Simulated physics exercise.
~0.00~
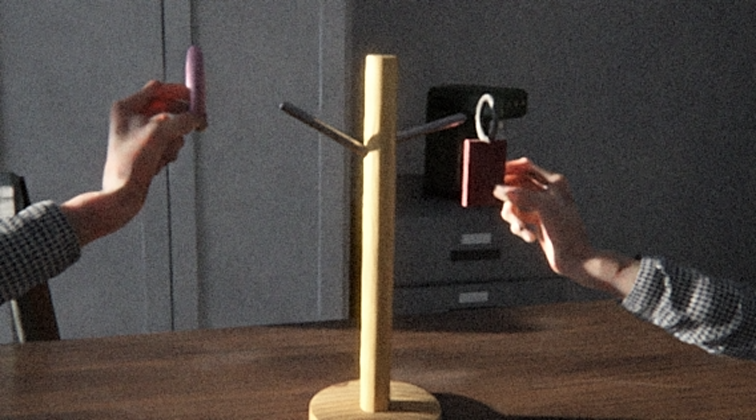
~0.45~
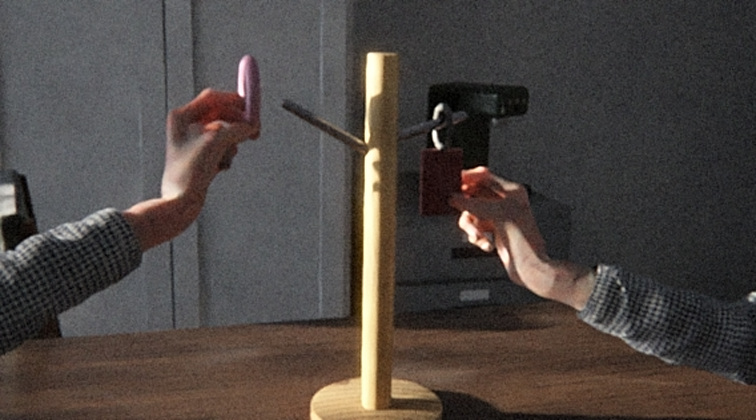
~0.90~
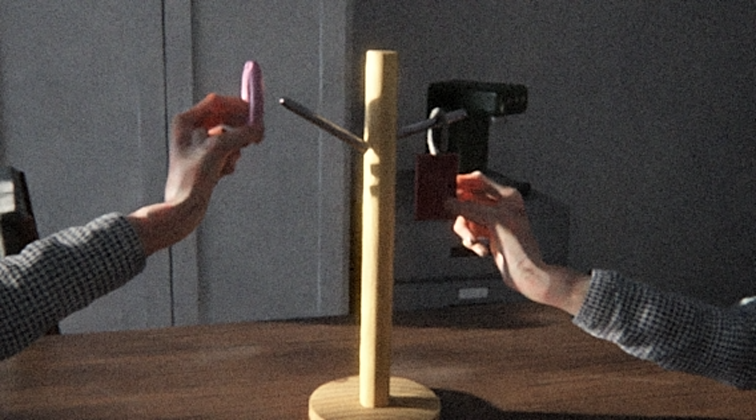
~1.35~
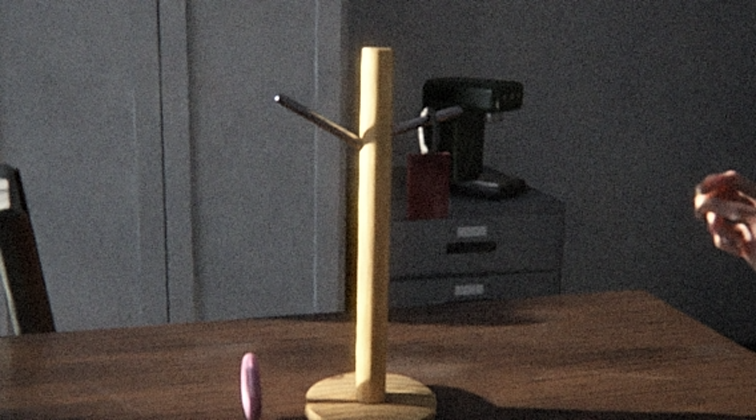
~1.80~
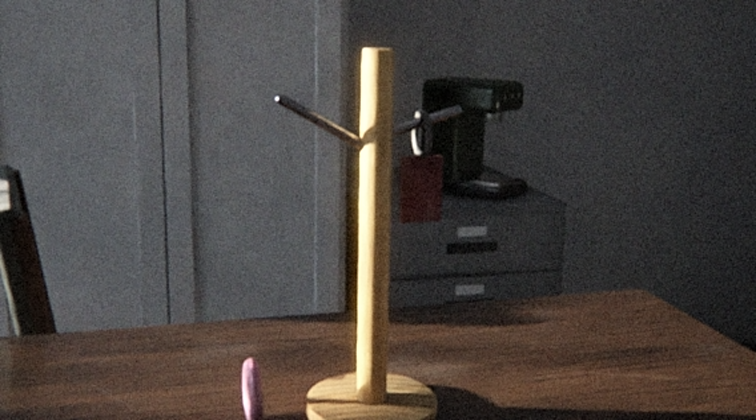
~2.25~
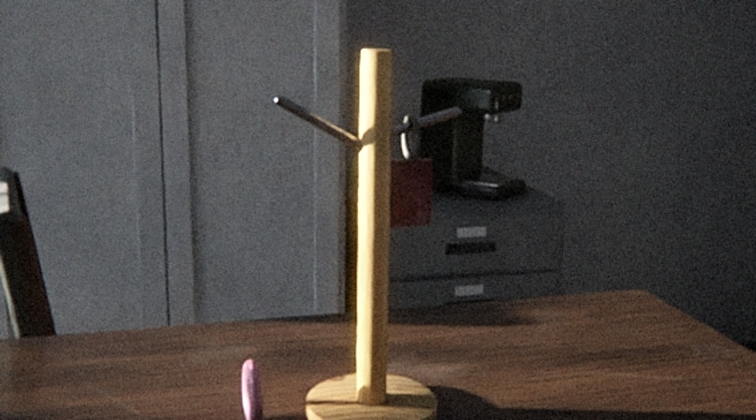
A pink object and a red tag with a ring are brought by two hands toward a wooden peg stand; once released, the pink object drops to the table, while the red tag hangs from the right peg, shifting slightly left as the hands leave.
